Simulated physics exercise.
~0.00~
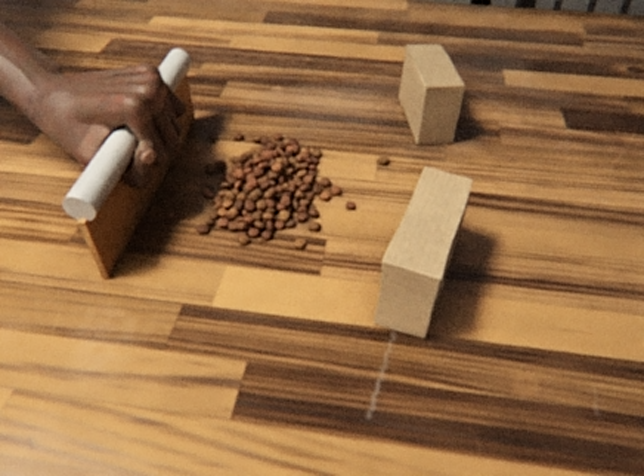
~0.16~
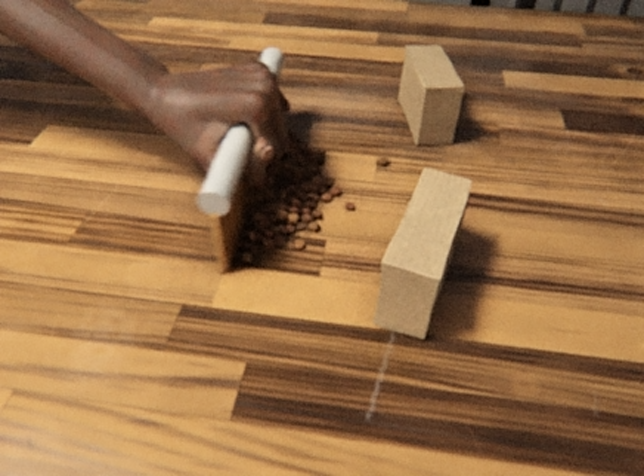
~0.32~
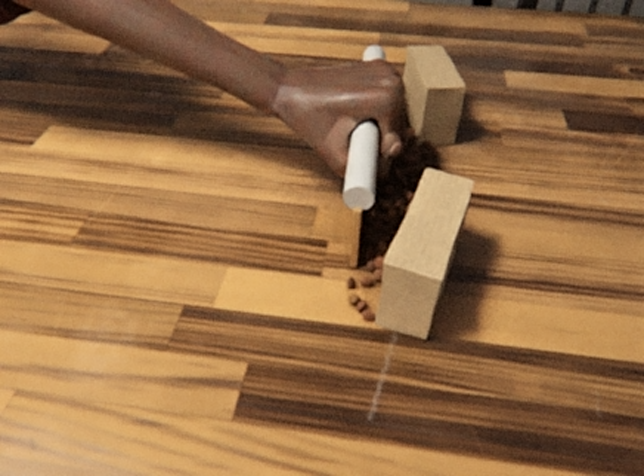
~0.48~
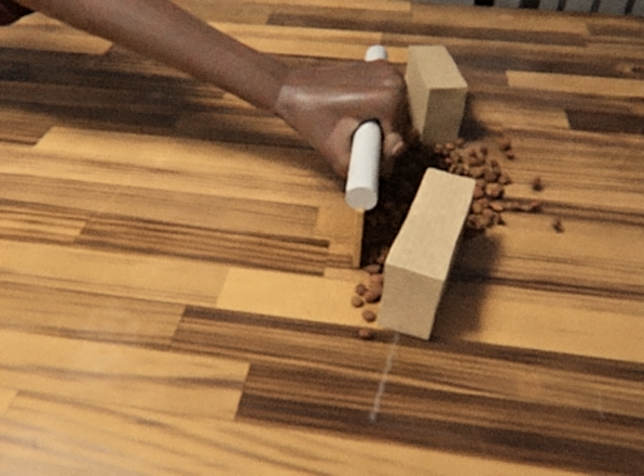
At the start, a hand grips the white handle of a scraper beside a loose heap of brown kibble on a striped wooden table, with two pale wooden blocks standing to the right. The hand pushes the scraper rightwards into the heap, bunching the pieces together ahead of the blade. It carries them up to the blocks, where they crowd at the gap and a few stray near the closer block. The scraper then stays almost still while many pieces spill through and scatter beyond the gap. In the end, some lie between or behind the blocks, while most remain held up in front.
